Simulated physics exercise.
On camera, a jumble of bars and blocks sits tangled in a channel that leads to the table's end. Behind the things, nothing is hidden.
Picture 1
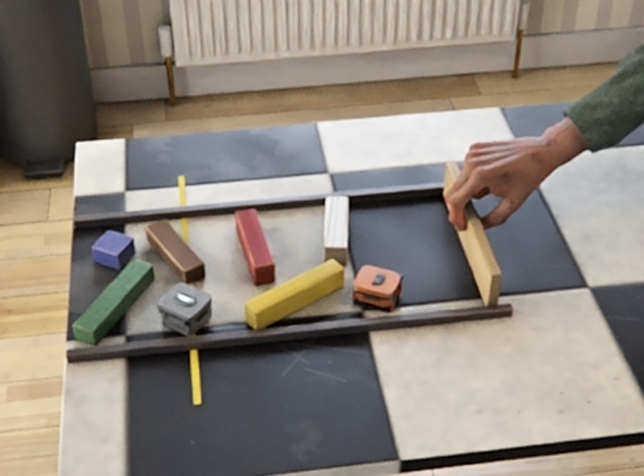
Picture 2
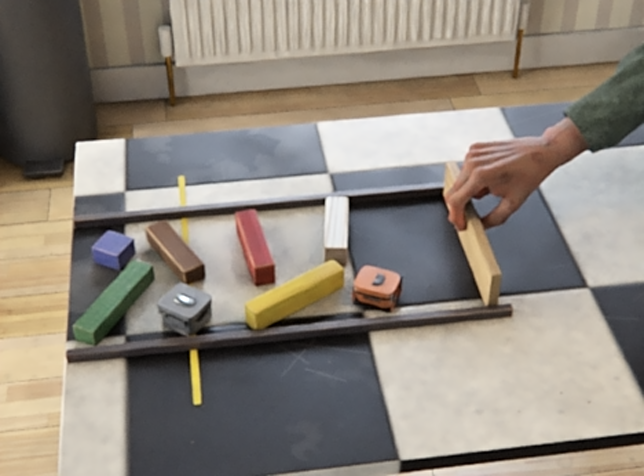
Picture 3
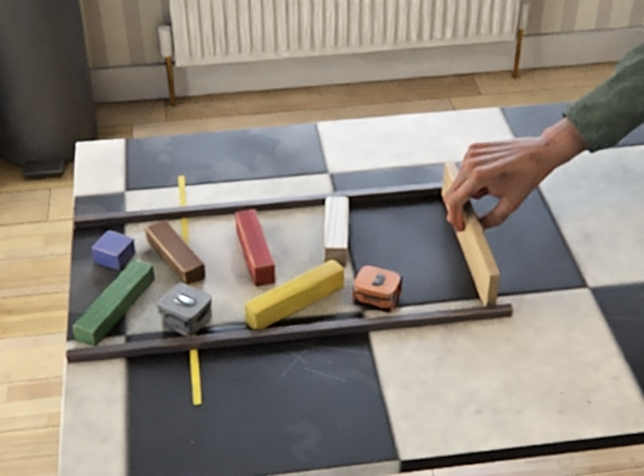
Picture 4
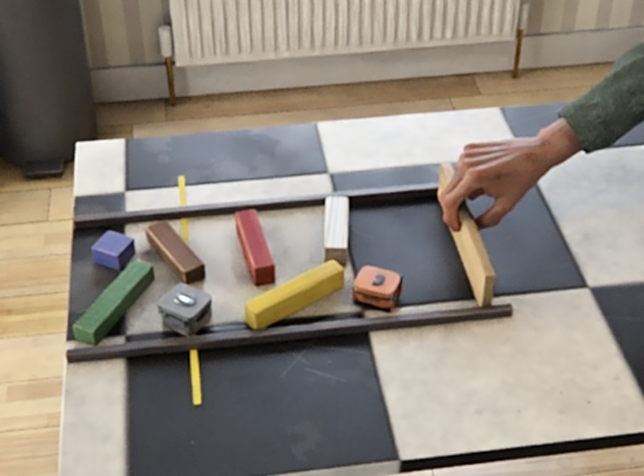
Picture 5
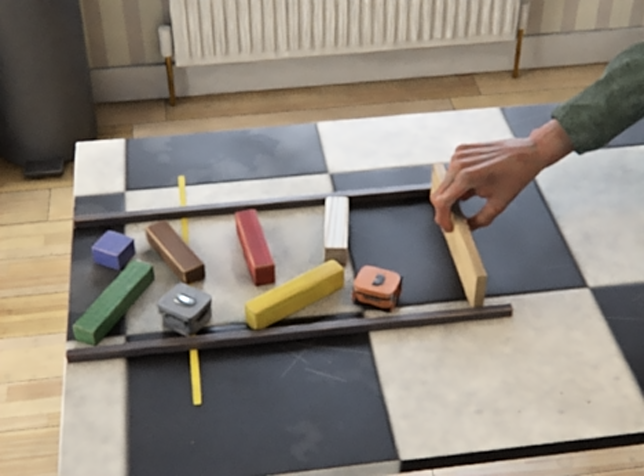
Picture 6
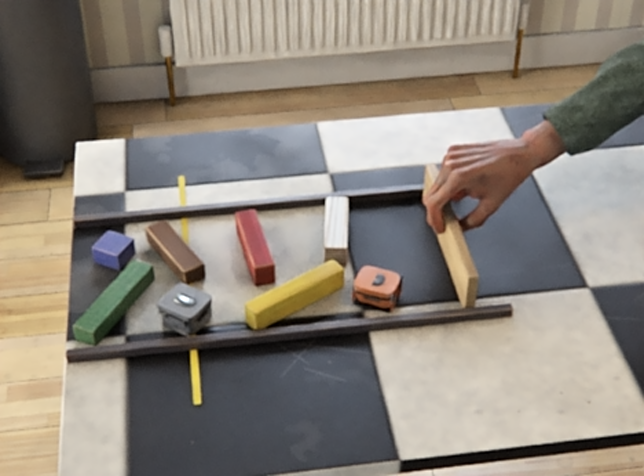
To begin with, a hand holds a wooden board upright at the right of a channel where coloured bars and blocks lie scattered on a checkered surface. The hand stays still at first, then slides the board slightly left, while the green, brown, red, white and yellow pieces remain unmoved.
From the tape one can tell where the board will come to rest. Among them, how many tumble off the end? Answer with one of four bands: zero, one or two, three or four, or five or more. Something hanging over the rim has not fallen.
Zero.
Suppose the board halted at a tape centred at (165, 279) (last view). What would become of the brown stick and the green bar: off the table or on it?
Here the brown stick is on by the end and the green bar is off by the end.
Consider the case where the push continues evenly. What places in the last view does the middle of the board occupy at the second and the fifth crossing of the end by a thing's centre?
The first one at (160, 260), the next at (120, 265).
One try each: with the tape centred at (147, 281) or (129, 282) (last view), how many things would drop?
In order, 2 then 3.
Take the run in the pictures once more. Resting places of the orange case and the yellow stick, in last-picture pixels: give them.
In the last picture they sit at about (171, 325) and about (139, 313).
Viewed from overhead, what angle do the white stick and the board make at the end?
I'd say it's about 0° out of line.
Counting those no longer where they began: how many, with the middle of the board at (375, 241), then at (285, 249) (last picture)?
Well, it's 1 at the first one and 5 at the second.
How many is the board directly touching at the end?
The count in contact is 3.
A little later, none off yet; blue block at rest near (114, 250); green bar at rest near (115, 302); brown stick at rest near (175, 252).
When it is over, the number that fall off is zero.
